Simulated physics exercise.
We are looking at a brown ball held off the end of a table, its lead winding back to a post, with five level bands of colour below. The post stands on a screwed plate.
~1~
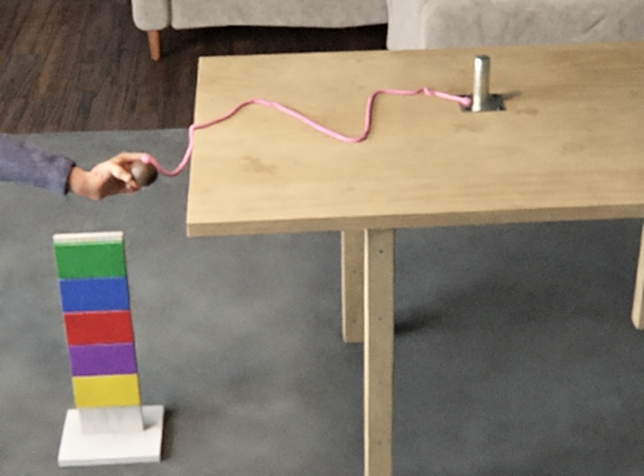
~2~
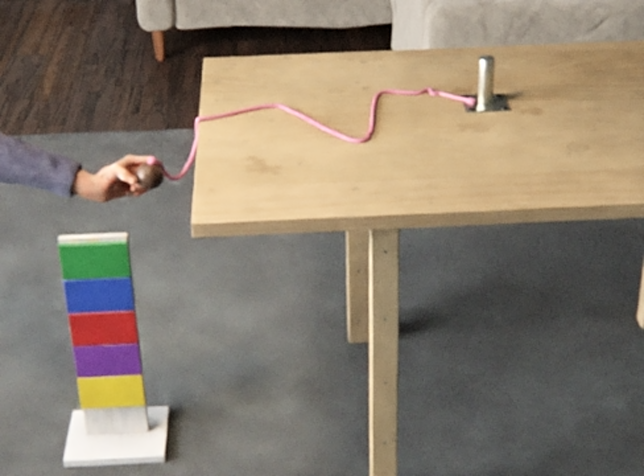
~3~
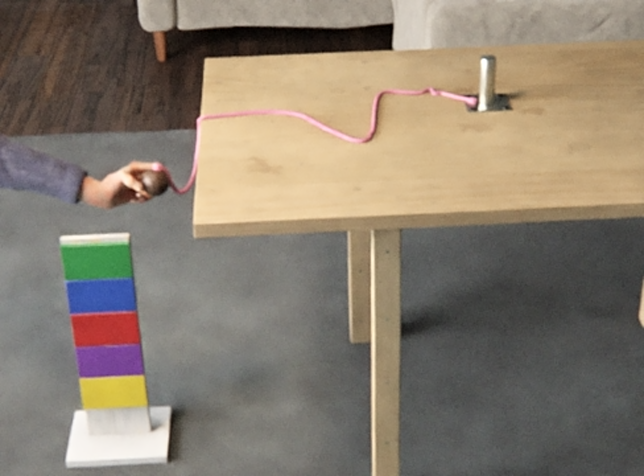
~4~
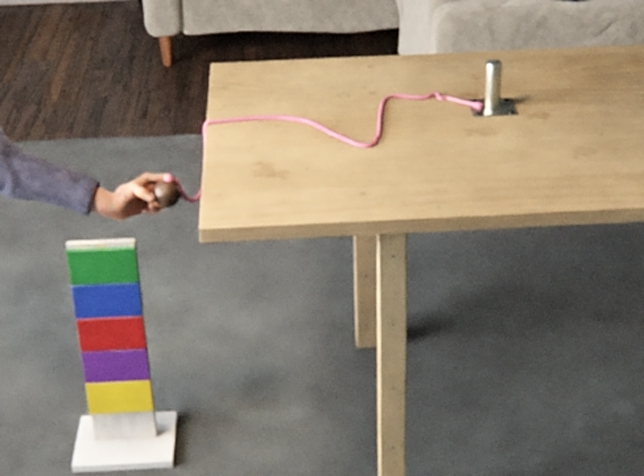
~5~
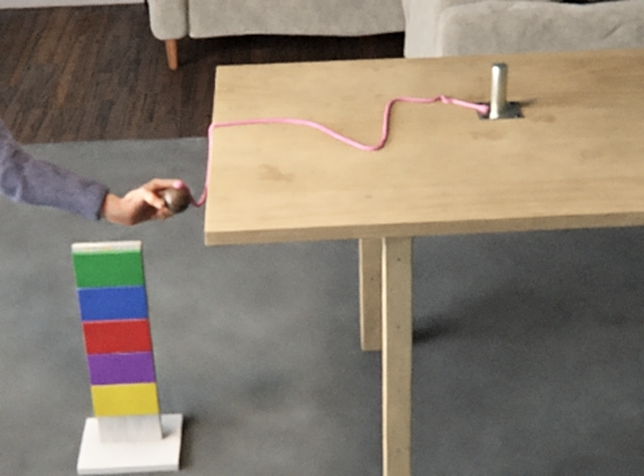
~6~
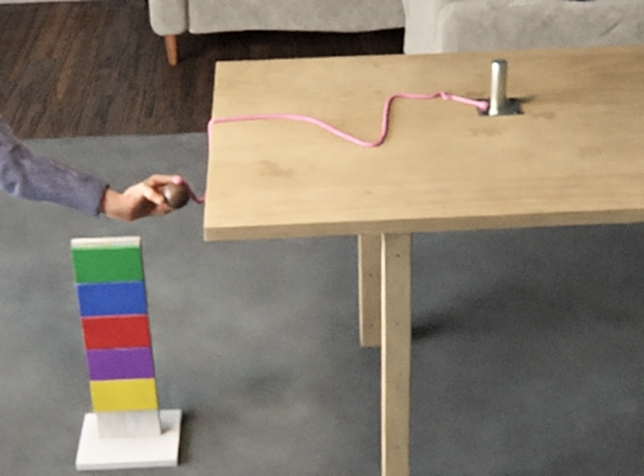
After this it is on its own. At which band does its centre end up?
Its centre hangs level with the yellow band.
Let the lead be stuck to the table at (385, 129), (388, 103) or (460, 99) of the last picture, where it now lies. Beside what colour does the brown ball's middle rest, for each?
In that order: Red; purple; yellow.
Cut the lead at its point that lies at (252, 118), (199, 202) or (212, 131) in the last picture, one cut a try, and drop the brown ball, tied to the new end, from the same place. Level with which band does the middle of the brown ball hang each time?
Taking them in turn: Green; purple; blue.
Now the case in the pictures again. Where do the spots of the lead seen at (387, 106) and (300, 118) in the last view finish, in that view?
They go to (349, 119) and to (215, 190).
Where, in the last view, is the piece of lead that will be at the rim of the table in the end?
At (339, 133), roughly.
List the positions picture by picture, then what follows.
In the first frame, brown ball (144, 173); green (90, 261); blue (94, 296); red (98, 328); purple (103, 361); yellow (106, 392).
In the second frame, brown ball (150, 175); lead through (431, 92) (374, 107) (348, 139) (286, 108) (198, 127).
In the third frame, brown ball (156, 182).
In the fourth frame, brown ball (167, 193); lead through (438, 97) (381, 111) (355, 144) (283, 118) (206, 147).
In the fifth frame, brown ball (177, 200).
In the sixth frame, brown ball (176, 195); lead through (443, 96) (386, 111) (360, 143) (288, 117) (212, 146).
A little later, ball near (197, 347); level with purple.
Next, ball near (244, 376); level with yellow.
Later still, ball near (225, 384); level with yellow.
When it is over, ball near (231, 383); level with yellow. Its middle rests at the yellow band.
